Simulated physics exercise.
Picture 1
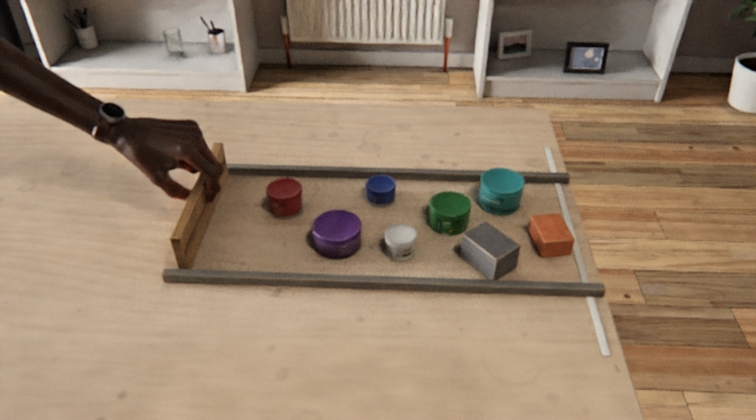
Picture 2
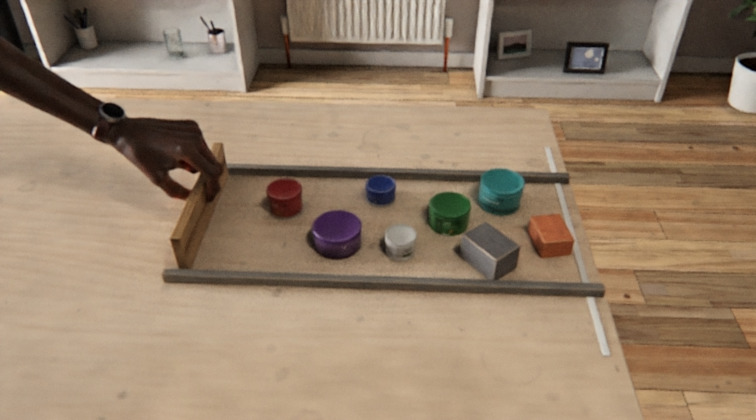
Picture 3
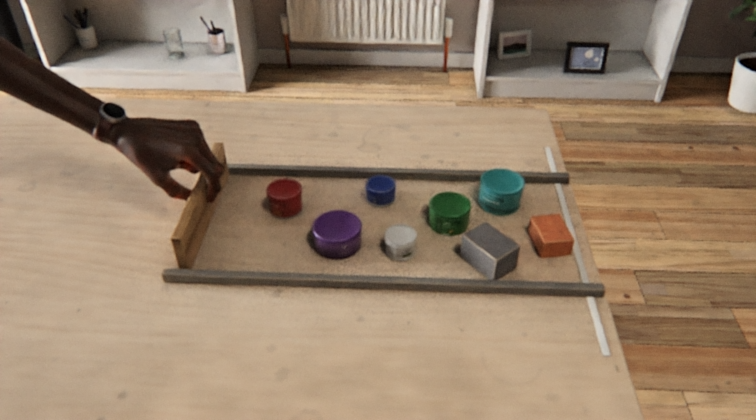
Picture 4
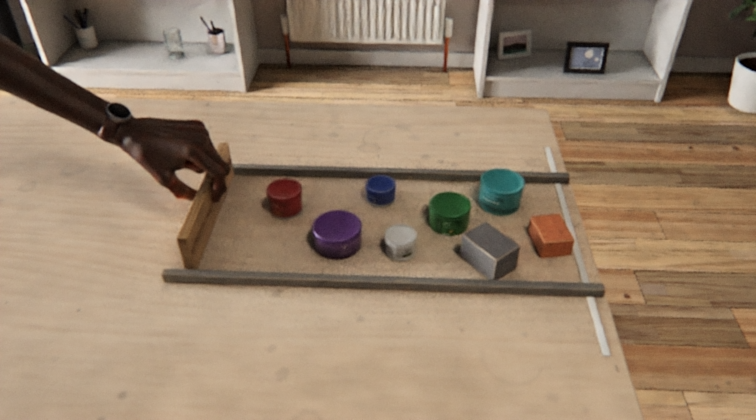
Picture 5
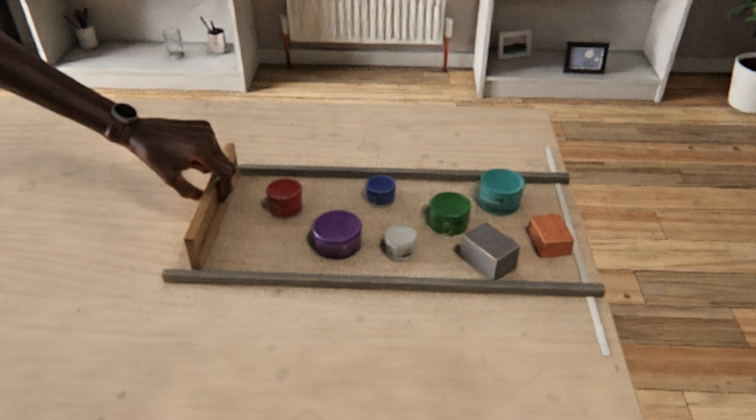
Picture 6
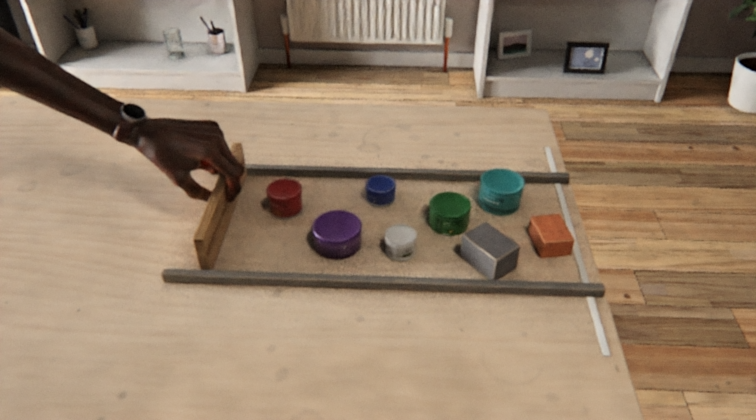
A hand slides a wooden board slightly right between two rails, behind scattered colourful objects.
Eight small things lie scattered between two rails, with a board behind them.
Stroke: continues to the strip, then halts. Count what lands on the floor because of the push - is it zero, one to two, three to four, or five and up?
The count is five and up.
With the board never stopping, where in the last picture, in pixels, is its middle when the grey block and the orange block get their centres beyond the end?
Roughly at (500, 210) and roughly at (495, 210).
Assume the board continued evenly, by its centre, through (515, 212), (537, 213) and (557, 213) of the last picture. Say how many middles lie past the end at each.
Respectively 2, 5 and 5.
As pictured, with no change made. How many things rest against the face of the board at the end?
At rest, 1 are in contact.
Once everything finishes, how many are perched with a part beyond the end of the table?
As for overhanging, the count is 1.
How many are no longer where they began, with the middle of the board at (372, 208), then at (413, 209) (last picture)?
By the first moment it's 4, by the second it's 6.
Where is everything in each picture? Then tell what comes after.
Orange block (551, 235); turquoise tub (501, 191); grey block (490, 251); board (203, 203); tape (571, 232), in the first frame.
Turquoise tub (501, 192); green tub (449, 214), in the second frame.
Grey block (490, 251); board (203, 203), in the third frame.
Orange block (551, 235); blue pot (381, 191), in the fourth frame.
Turquoise tub (501, 192); purple tub (337, 235), in the fifth frame.
Orange block (551, 235); turquoise tub (501, 192); grey block (490, 251); board (223, 204); tape (571, 232), in the sixth frame.
A little later, none off yet; orange block at rest near (551, 235); turquoise tub at rest near (501, 192); grey block at rest near (490, 251).
When it is over, the number that fall off is five or more; down, red tin, purple tub, white tin, green tub, grey block, turquoise tub and orange block.
